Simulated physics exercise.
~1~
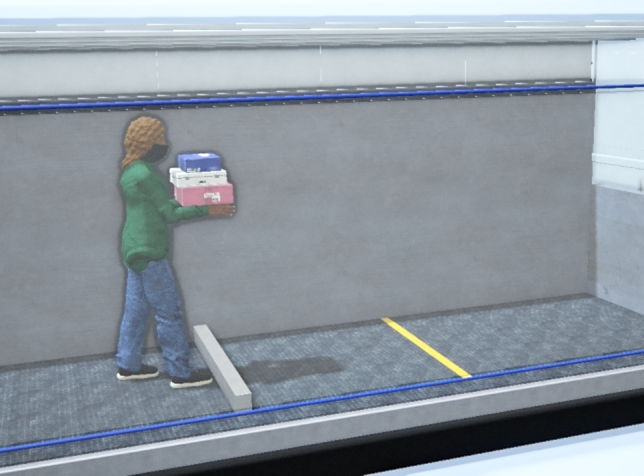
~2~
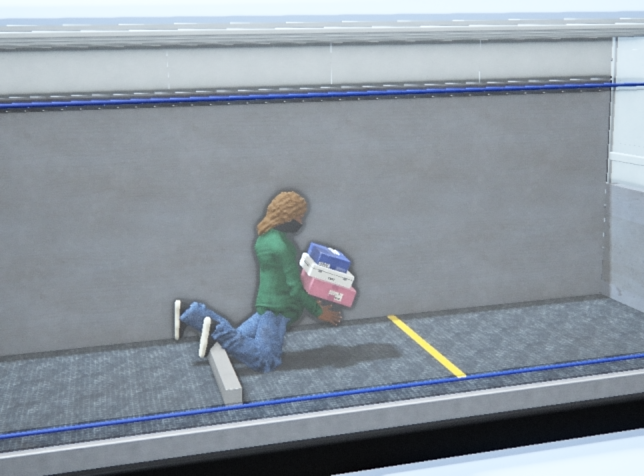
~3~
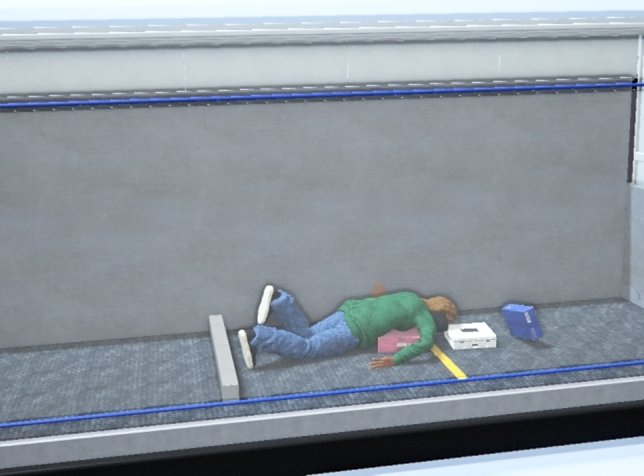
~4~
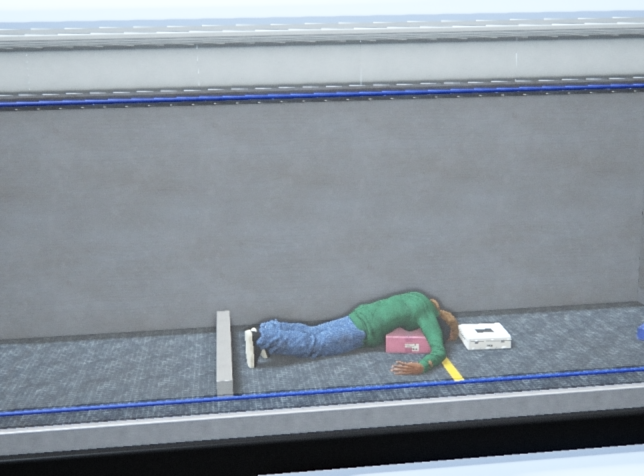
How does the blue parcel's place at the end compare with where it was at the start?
At the start the blue parcel sits on top of the stack in the person's arms, on the left. By the end it is on the floor at the far right edge of the view, well beyond the yellow line.
Person carrying stacked boxes pitching over a low rail and falling face down, white and blue boxes ending past a yellow line.
